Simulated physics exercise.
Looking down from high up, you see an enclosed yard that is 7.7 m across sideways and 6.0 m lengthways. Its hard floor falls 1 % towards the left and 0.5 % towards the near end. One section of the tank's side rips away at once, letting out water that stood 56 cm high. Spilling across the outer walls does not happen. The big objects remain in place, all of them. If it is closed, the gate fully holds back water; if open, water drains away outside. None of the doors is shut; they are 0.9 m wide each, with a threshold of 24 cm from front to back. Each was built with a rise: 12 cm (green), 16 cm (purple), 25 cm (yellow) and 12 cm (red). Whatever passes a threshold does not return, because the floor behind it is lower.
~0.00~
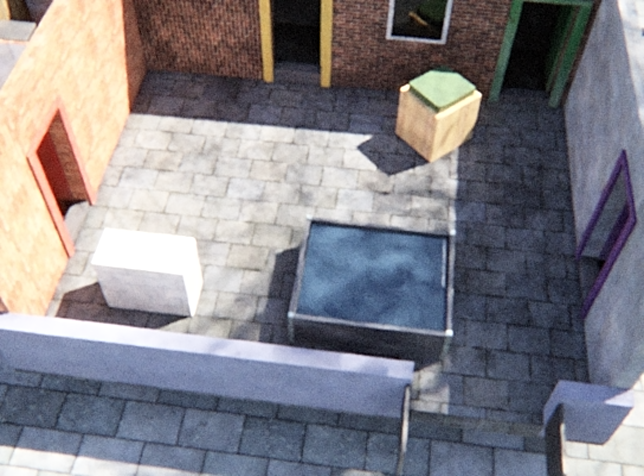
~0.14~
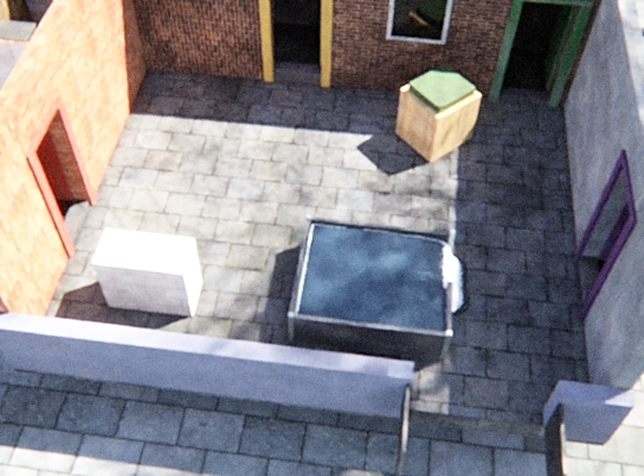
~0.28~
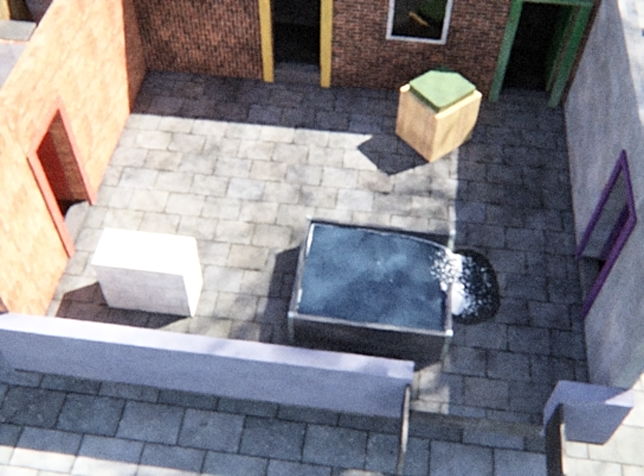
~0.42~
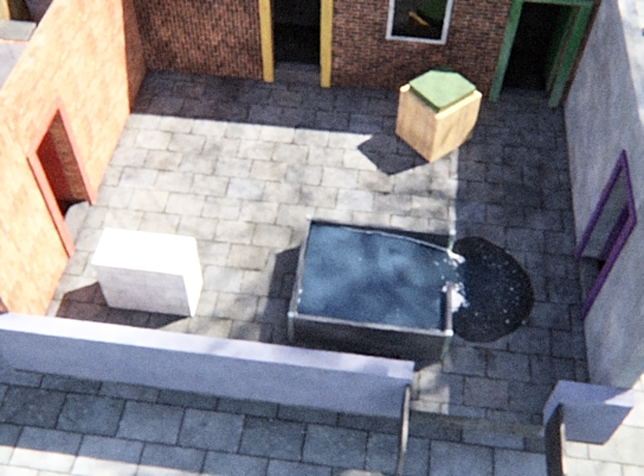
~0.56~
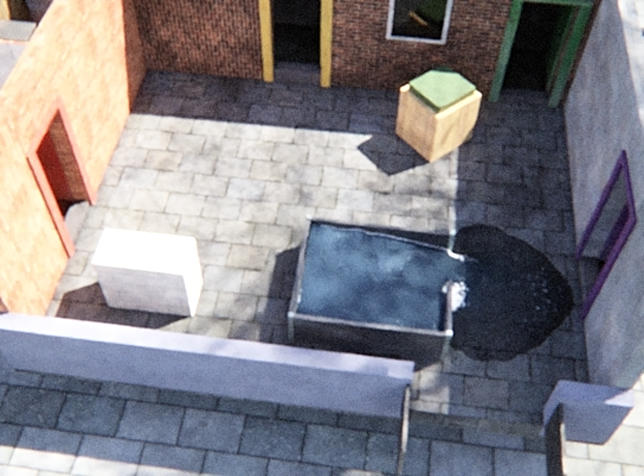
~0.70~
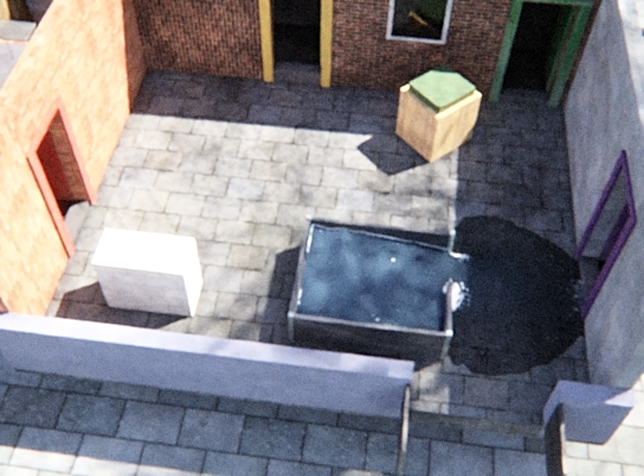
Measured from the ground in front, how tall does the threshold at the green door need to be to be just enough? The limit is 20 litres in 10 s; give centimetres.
It needs to be about 11 cm tall.
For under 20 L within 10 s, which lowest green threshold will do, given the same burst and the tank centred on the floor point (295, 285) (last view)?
In that case about 11.0 cm.
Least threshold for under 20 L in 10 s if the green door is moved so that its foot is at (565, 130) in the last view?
You'd want it roughly 7.5 cm high.
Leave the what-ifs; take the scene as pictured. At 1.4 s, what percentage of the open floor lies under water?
15 %.
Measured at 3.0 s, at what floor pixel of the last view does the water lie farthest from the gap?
Somewhere near the pixel (557, 108).
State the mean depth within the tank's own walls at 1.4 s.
Near 41 cm, averaged.
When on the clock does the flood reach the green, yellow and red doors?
Arrival times - green: 2.4 s; yellow: 5.0 s; red: 9.0 s.
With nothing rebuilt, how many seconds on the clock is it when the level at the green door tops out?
Around 3.2 s.
After 1.4 s water covers 15 % of the floor, deepest (32 cm) near (450, 276); it has not reached the green door.
After 3.0 s water covers 25 % of the floor, deepest (23 cm) near (582, 401); 16 cm at the green door, 1 litre in over its 12 cm threshold.
After 10.0 s water covers 70 % of the floor, deepest (8 cm) near (466, 127); 7 cm at the green door, 14 litres in over its 12 cm threshold.
At the green door as built, the water arrived by 2.5 s and peaked near 17 cm at 3.2 s.
Run again over the same 10 s with other heights there, 46 litres in over 9 cm, 14 litres over 12 cm. The limit of 20 litres is kept from about 11 cm up.
